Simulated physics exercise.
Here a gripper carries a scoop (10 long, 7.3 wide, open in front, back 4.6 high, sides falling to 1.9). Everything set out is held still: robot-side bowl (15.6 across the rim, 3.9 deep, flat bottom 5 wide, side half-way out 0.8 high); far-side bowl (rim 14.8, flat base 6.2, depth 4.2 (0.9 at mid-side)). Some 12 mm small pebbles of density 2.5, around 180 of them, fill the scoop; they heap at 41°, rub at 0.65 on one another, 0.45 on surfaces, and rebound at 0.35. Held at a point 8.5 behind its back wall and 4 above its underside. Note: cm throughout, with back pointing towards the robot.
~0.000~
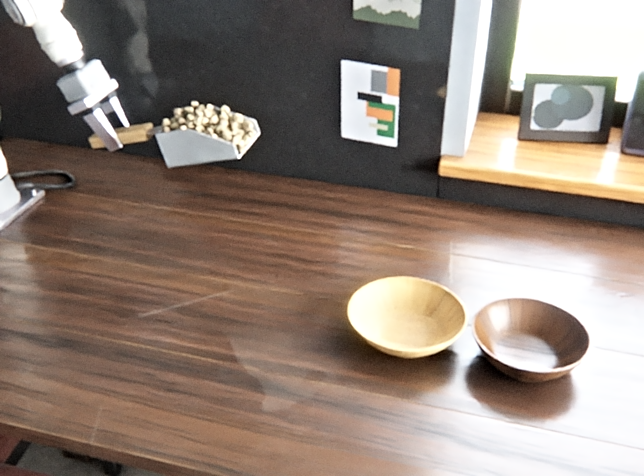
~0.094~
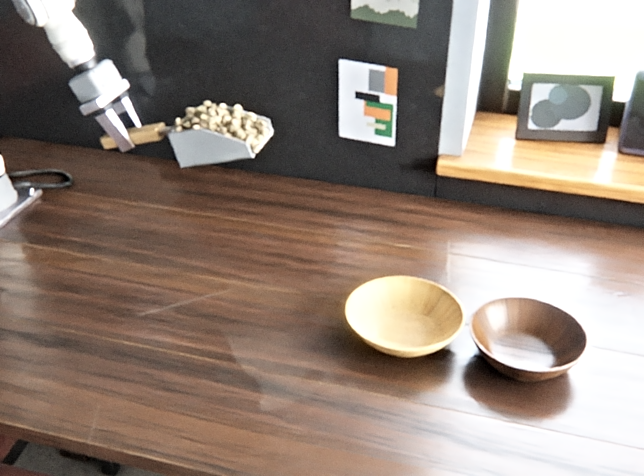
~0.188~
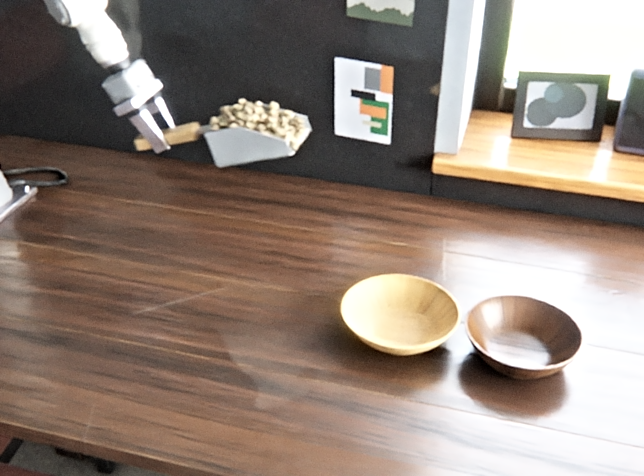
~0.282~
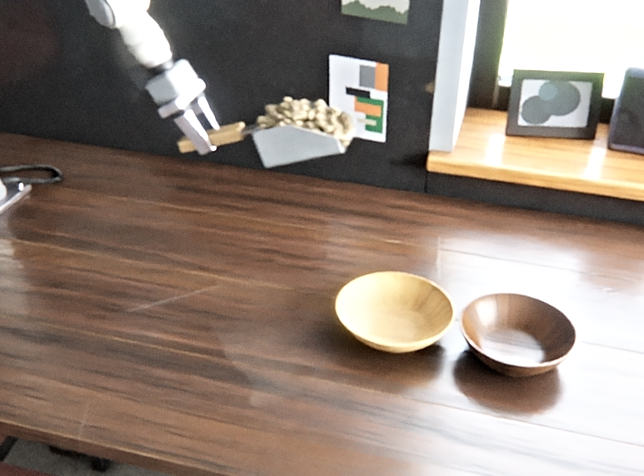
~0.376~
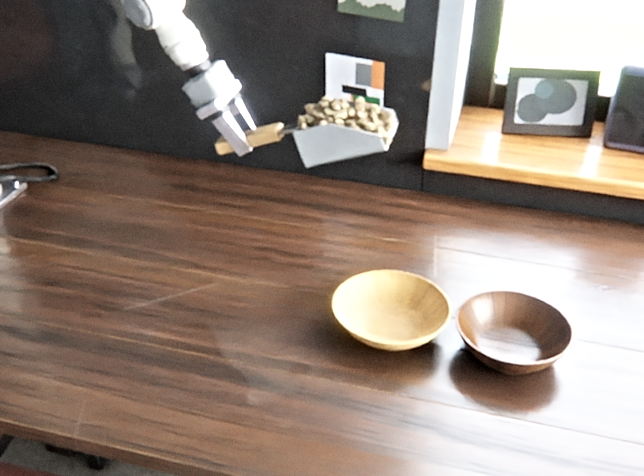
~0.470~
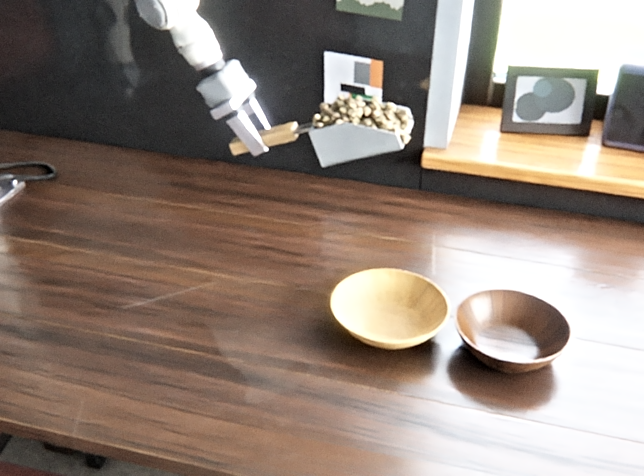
Robotic gripper carrying a heaped scoop of small pale pieces rightward above a dark wooden table with two empty bowls.
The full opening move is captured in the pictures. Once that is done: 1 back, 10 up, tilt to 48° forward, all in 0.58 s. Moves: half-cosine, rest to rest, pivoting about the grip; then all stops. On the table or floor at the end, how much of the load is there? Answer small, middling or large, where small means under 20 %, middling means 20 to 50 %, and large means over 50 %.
Small.
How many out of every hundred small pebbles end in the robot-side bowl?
The share is near 90 per cent.
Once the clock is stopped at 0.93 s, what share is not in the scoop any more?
Share gone by then: Near 20 %.
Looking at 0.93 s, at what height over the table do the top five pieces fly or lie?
About 30 cm.
After 0.70 s, tilted 2° forward, highest piece 31 above the table; 177 on the scoop, 1 in flight or on a rim.
After 0.93 s, tilted 41° forward, highest piece 30 above the table; 144 on the scoop, 3 in the robot-side bowl, 31 in flight or on a rim.
After 1.25 s, tilted 48° forward, highest piece 20 above the table; 125 in the robot-side bowl, 17 on the table or floor, 36 in flight or on a rim.
After 2.30 s, tilted 48° forward, highest piece 5 above the table; 161 in the robot-side bowl, 17 on the table or floor.
In the end, 161 in the robot-side bowl, 17 on the table or floor. That is 10 % on the table or floor.
